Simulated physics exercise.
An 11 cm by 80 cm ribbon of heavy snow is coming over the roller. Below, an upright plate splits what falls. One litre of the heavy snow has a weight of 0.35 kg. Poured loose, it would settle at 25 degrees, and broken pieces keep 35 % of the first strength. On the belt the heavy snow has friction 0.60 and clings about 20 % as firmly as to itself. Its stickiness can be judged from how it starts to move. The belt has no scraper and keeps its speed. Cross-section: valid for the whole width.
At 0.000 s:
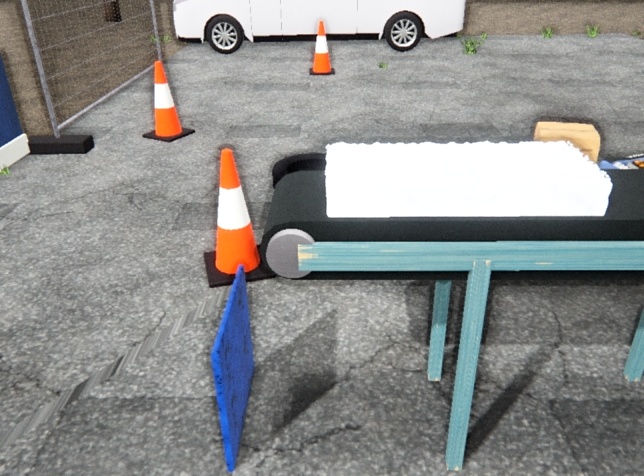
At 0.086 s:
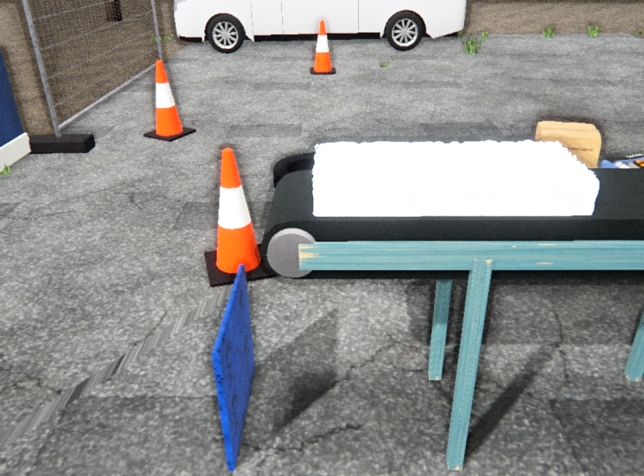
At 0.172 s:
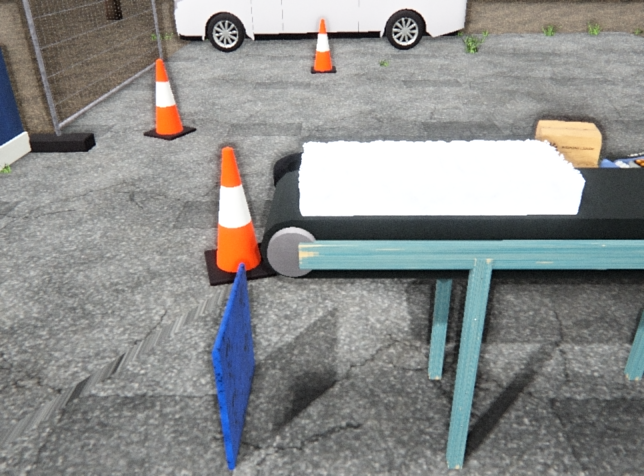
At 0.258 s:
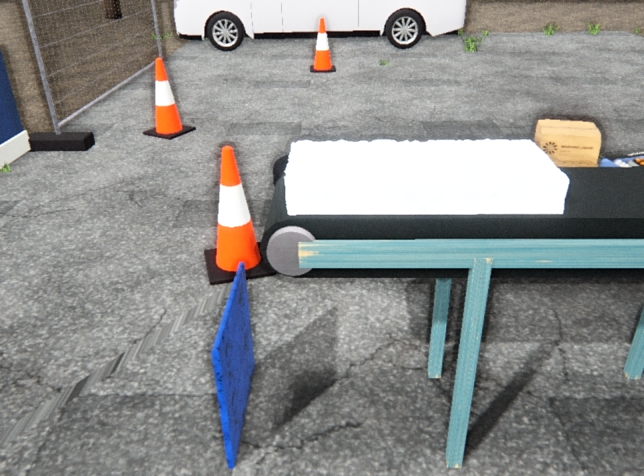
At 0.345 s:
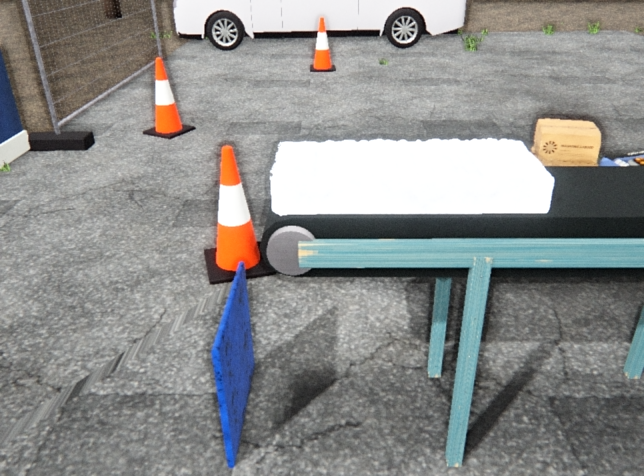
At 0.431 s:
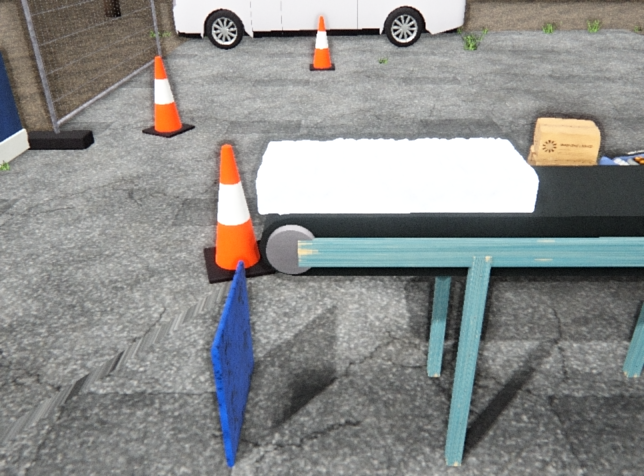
A thick white block of snow slides slowly left along the black conveyor belt.
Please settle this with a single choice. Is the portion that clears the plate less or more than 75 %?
The portion that clears the plate comes out less.
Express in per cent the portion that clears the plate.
Estimate: Some 60 per cent.
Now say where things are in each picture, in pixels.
Leading edge of the heavy snow at (327, 201), in the first frame.
Leading edge of the heavy snow at (314, 200), in the second frame.
Leading edge of the heavy snow at (301, 199), in the third frame.
Leading edge of the heavy snow at (286, 198), 3 % of it past the top of the roller, in one piece, in the fourth frame.
Leading edge of the heavy snow at (271, 183), 8 % of it past the top of the roller, in one piece, in the fifth frame.
Leading edge of the heavy snow at (257, 189), 13 % of it past the top of the roller, in one piece, in the sixth frame.
After 0.90 s, 10 % is beyond the plate's line.
After 1.46 s, 31 % is beyond the plate's line.
After 2.01 s, 50 % is beyond the plate's line.
After 2.57 s, 61 % is beyond the plate's line.
After 4.00 s, at the end, 61 % is beyond the plate's line.
